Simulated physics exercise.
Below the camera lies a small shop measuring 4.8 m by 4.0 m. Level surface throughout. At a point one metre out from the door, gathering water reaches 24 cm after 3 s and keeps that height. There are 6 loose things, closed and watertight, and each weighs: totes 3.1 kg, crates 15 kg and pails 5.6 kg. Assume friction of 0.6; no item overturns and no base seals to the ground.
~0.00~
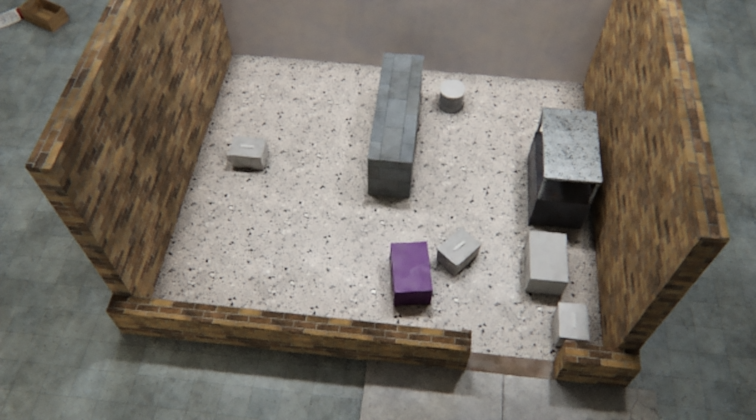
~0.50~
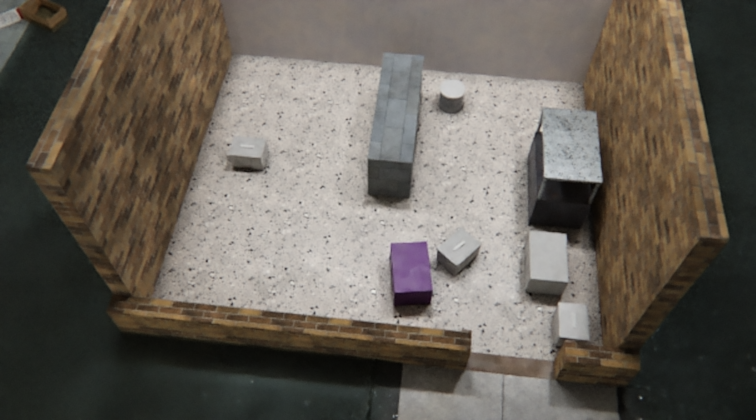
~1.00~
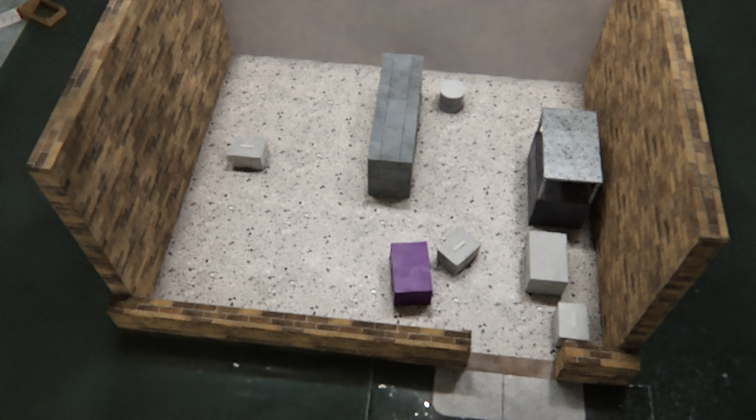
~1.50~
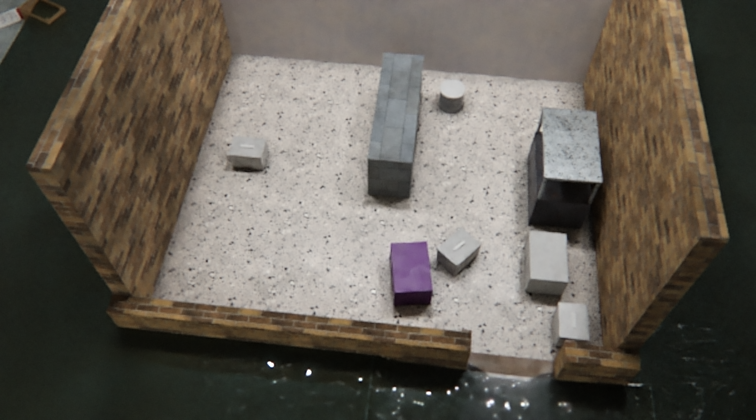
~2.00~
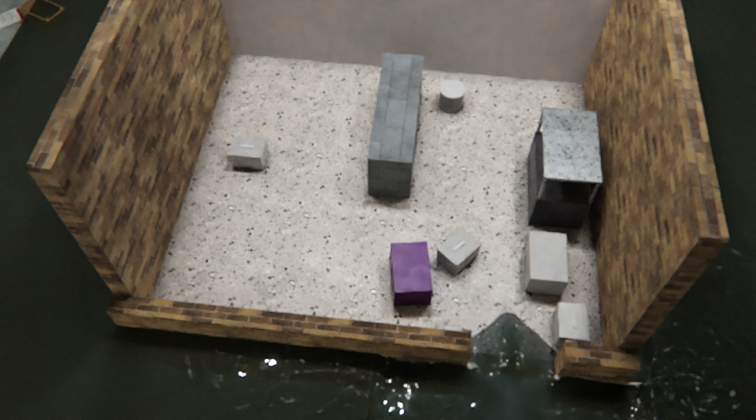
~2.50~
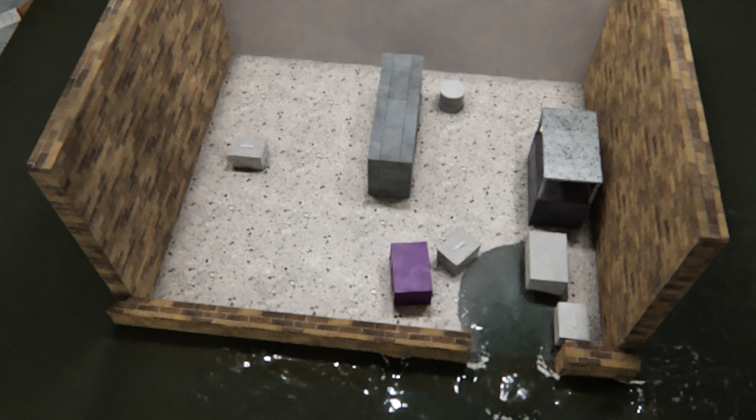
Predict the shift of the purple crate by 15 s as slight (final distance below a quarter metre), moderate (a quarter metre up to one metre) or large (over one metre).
Close by.
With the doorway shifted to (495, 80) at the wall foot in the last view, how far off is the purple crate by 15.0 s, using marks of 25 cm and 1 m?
That would leave the purple crate a long way off.
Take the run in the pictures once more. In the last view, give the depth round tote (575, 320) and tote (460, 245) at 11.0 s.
Roughly 11 and 2 cm.
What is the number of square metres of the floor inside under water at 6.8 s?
Somewhere around 13 m2, roughly.
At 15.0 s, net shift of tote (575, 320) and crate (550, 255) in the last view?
They've ended up 150 cm and 250 cm away, in that order.
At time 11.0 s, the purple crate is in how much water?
Roughly 4 cm at that moment.
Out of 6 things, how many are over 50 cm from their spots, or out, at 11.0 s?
Result: 3.
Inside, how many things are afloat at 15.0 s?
That would be 5 of them.
After 3.5 s the purple crate is near (411, 266), 0.0 m from its start, aground; 0 afloat.
After 6.8 s the purple crate is near (411, 266), 0.0 m from its start, aground; 2 afloat.
After 11.0 s the purple crate is near (411, 266), 0.0 m from its start, aground; 4 afloat.
After 15.0 s the purple crate is near (401, 266), 0.1 m from its start, aground; 5 afloat.
